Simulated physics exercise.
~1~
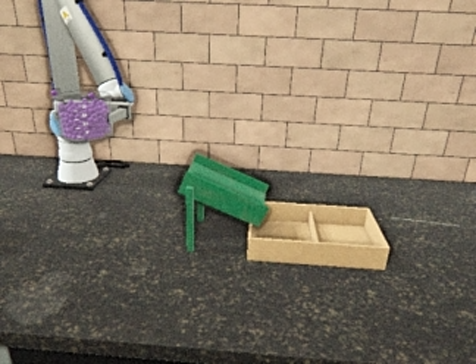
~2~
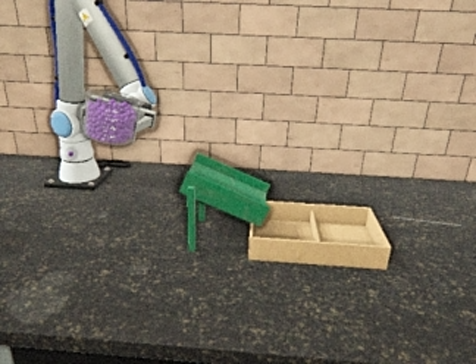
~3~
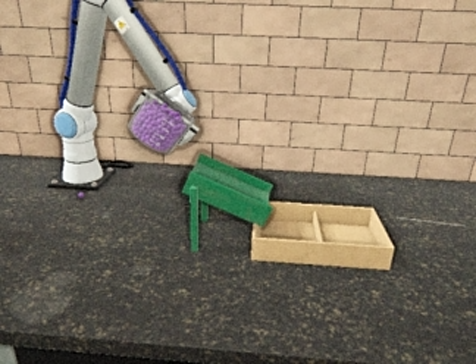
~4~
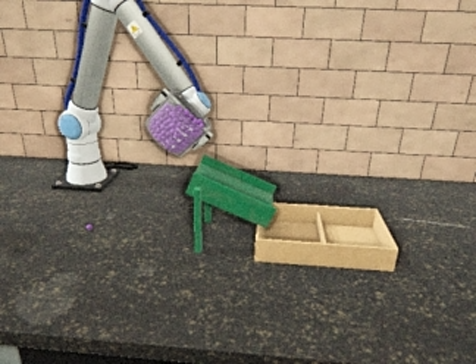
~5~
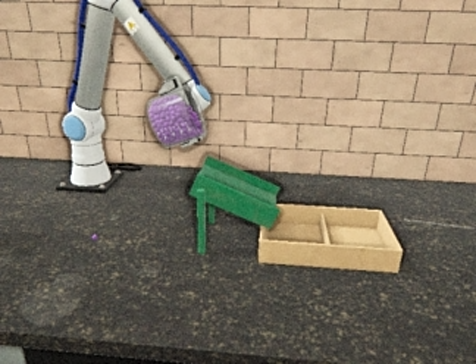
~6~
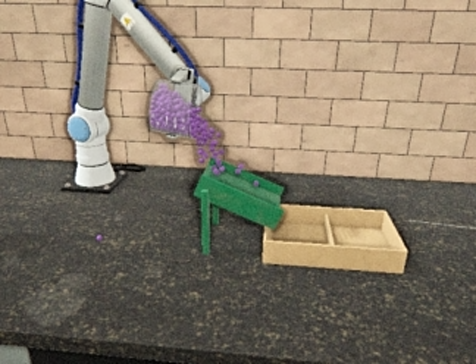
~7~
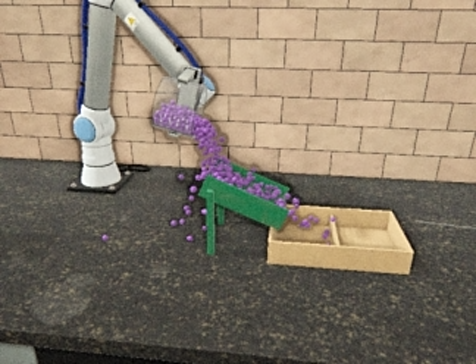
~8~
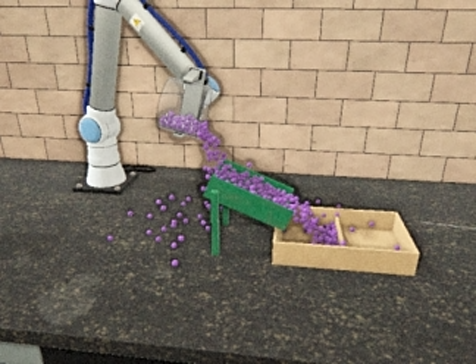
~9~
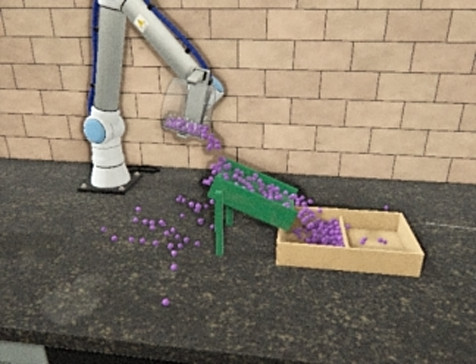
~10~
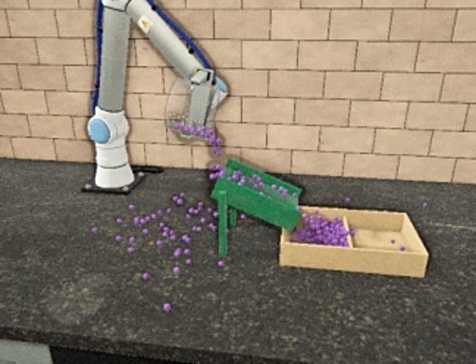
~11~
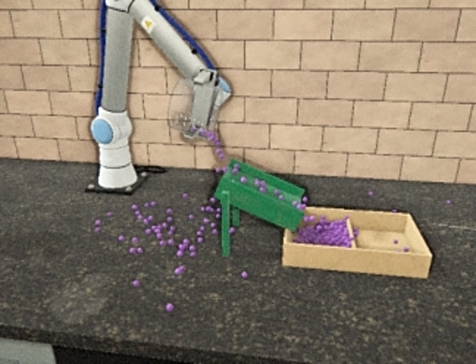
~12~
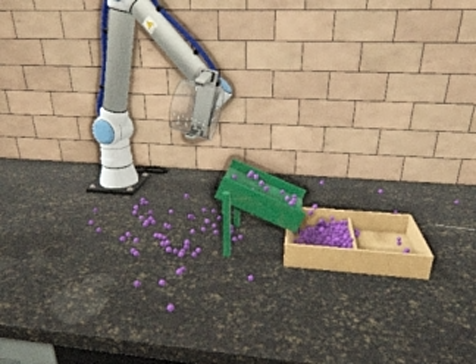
We see a robot arm swing a tumbler of purple beads to the right and tip it over a sloping green chute; the beads pour down, most landing in the near part of a divided wooden box while others scatter across the dark table top.
